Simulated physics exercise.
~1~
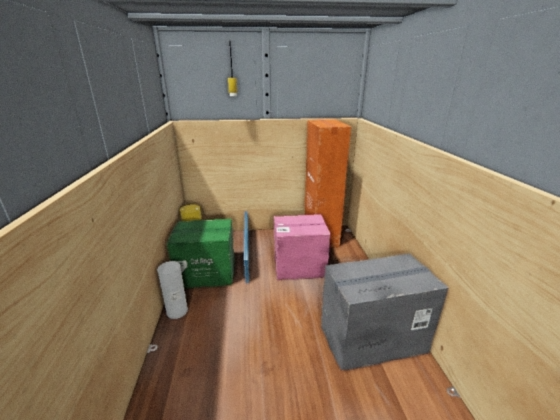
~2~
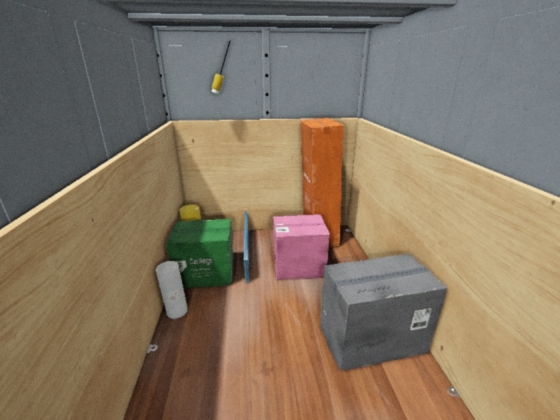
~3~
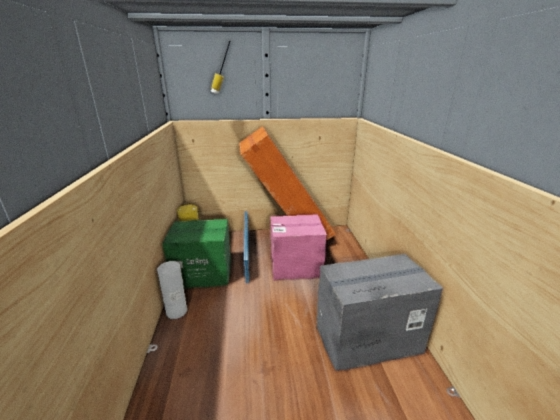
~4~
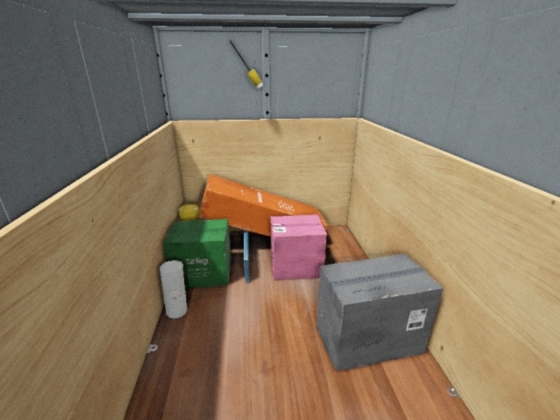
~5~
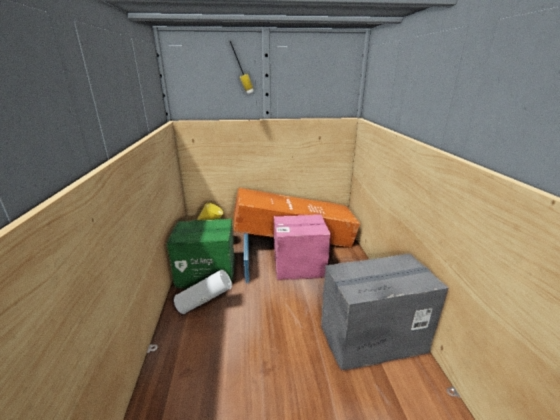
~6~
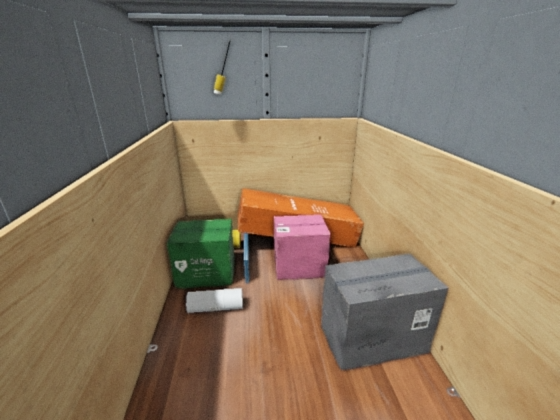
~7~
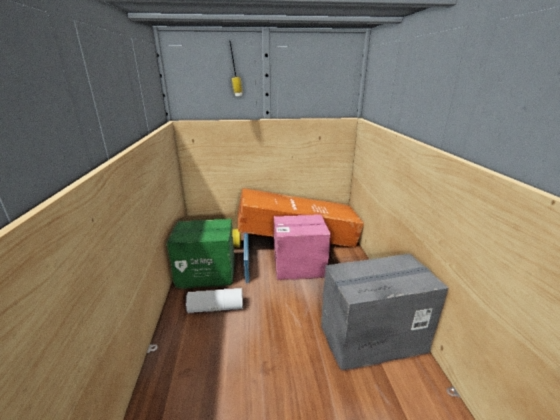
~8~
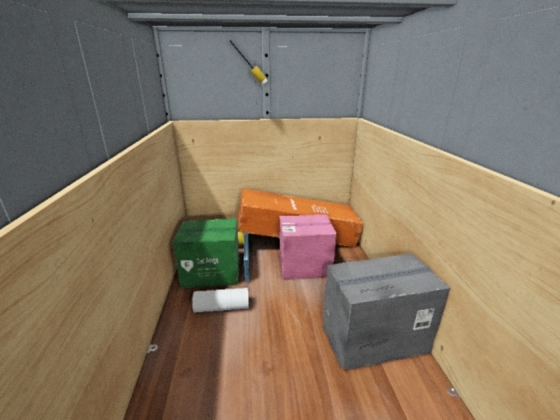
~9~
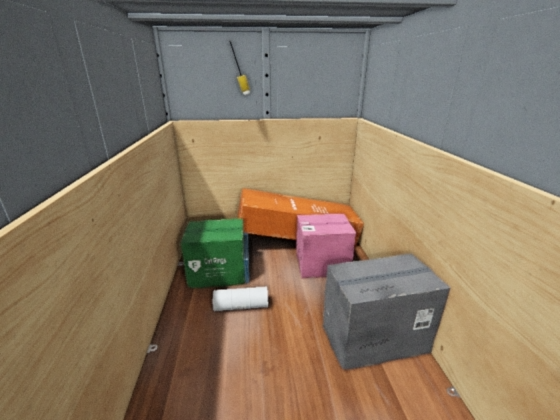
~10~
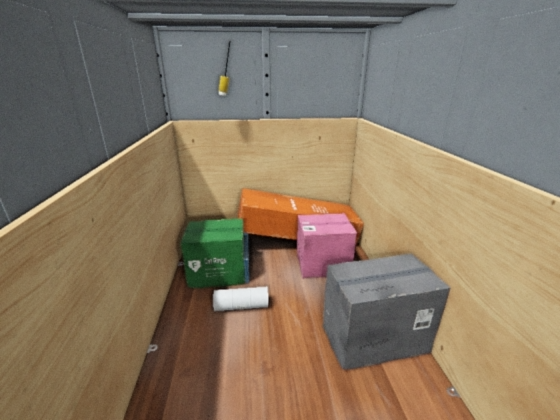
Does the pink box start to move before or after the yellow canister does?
The pink box starts to move after the yellow canister. The canister leans and falls over beside the green box first, and only later does the pink box slide to the right.
To begin with, boxes and canisters stand in a wood-lined van bay, with a tall orange box upright at the back and a yellow-handled tool hanging on the far wall. The tool swings, and the orange box tips left and drops onto its side behind the pink box. Next the white canister topples and the yellow one leans, then falls beside the green box. After a brief lull, the pink box slides right, the green box shifts slightly right and the white canister moves right too. Finally the orange box and white canister lie on their sides, the yellow canister is out of view, and the grey box remains near the right wall.
